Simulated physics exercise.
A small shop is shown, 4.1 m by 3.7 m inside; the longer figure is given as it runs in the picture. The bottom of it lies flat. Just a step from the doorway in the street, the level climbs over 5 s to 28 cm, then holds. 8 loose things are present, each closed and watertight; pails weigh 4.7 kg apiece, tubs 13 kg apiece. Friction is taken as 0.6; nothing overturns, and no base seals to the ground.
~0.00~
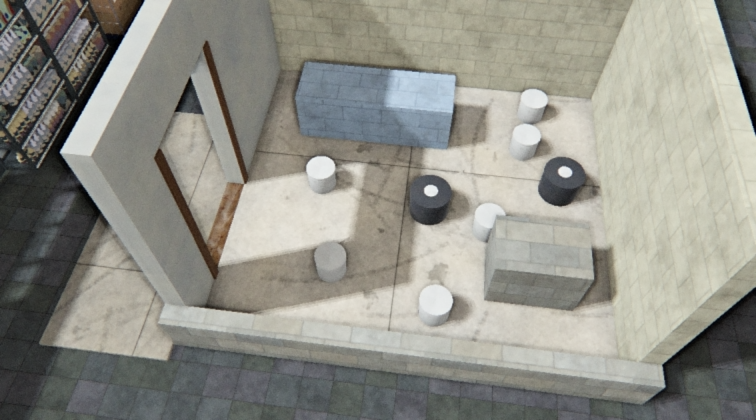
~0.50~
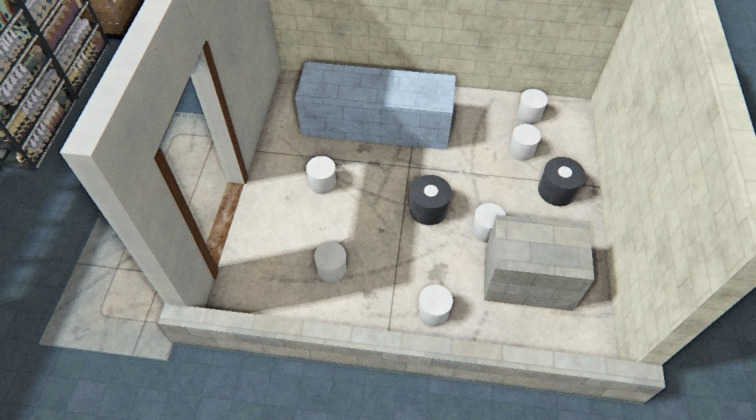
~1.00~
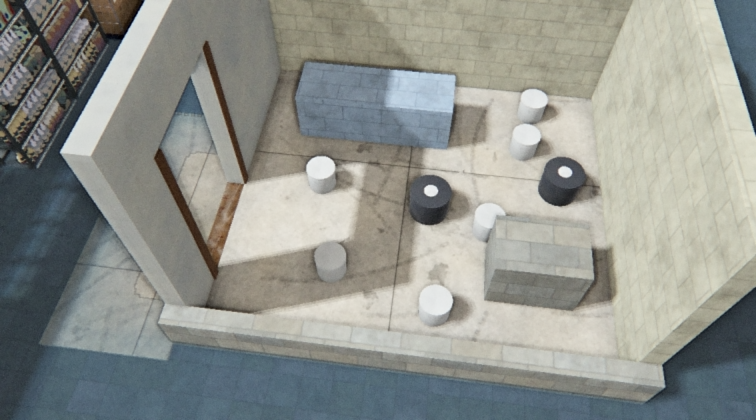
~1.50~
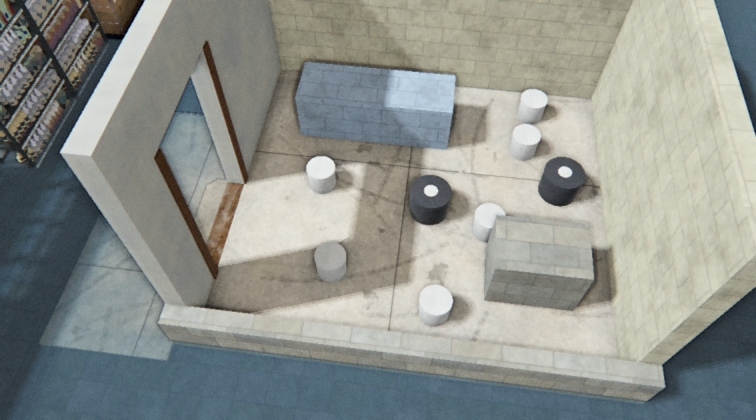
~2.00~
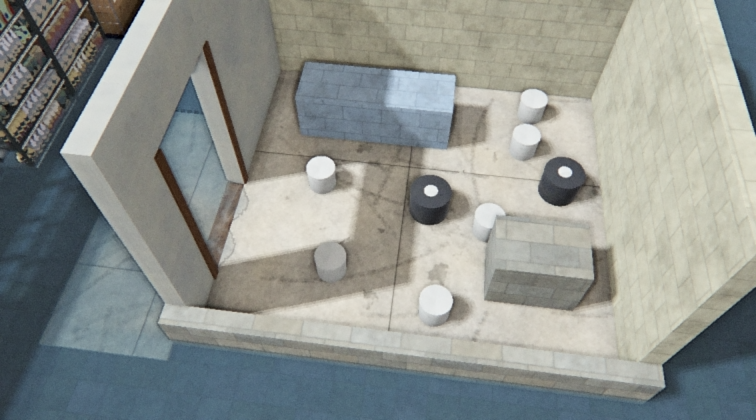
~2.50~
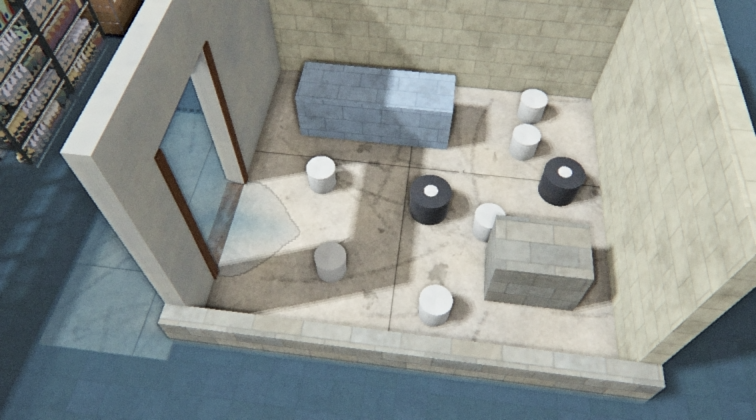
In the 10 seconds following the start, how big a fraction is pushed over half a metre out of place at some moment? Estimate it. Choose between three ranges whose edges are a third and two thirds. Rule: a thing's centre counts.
The range is the highest, two thirds or more.
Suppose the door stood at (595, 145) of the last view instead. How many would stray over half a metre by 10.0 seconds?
Result: 6.
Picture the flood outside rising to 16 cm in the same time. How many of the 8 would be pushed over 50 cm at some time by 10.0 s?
Then the count would be 3.
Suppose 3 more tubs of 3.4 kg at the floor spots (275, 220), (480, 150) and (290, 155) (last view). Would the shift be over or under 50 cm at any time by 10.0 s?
Well, it goes above, above, below.
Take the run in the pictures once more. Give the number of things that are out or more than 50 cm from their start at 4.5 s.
1.
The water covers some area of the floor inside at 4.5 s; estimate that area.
Wet: Near 6.0 m2.
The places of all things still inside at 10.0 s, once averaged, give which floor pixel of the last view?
Close to (509, 143).
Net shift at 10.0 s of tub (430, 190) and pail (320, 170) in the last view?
Net displacement, in order: 140 cm; 250 cm.
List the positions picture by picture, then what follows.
A pail at (321, 168) rests on the ground; a pail at (527, 135) rests on the ground; water covers 0.0 m2; 0 of 8 have shifted, in the first frame.
A pail at (321, 168) rests on the ground; a pail at (527, 135), on the bottom; 0.0 m2 under water; 0 of 8 have shifted, in the second frame.
A pail at (321, 168), on the bottom; a pail at (527, 135) rests on the ground; water covers 0.0 m2; 0 of 8 have shifted, in the third frame.
A pail at (321, 168) rests on the ground; a pail at (527, 135) rests on the ground; water covers 0.0 m2; 0 of 8 have shifted, in the fourth frame.
A pail at (321, 168) rests on the ground; a pail at (527, 135) rests on the ground; water covers 0.0 m2; 0 of 8 have shifted, in the fifth frame.
A pail at (321, 168), on the bottom; a pail at (527, 135) rests on the ground; water covers 0.6 m2; 0 of 8 have shifted, in the sixth frame.
After 3.5 s 0 of 8 are over 50 cm from their spots; 0 afloat.
After 4.5 s 1 of 8 are over 50 cm from their spots; 0 afloat.
After 7.0 s 6 of 8 are over 50 cm from their spots; 4 afloat.
After 10.0 s 8 of 8 are over 50 cm from their spots, and 8 have been at some point; 8 afloat.
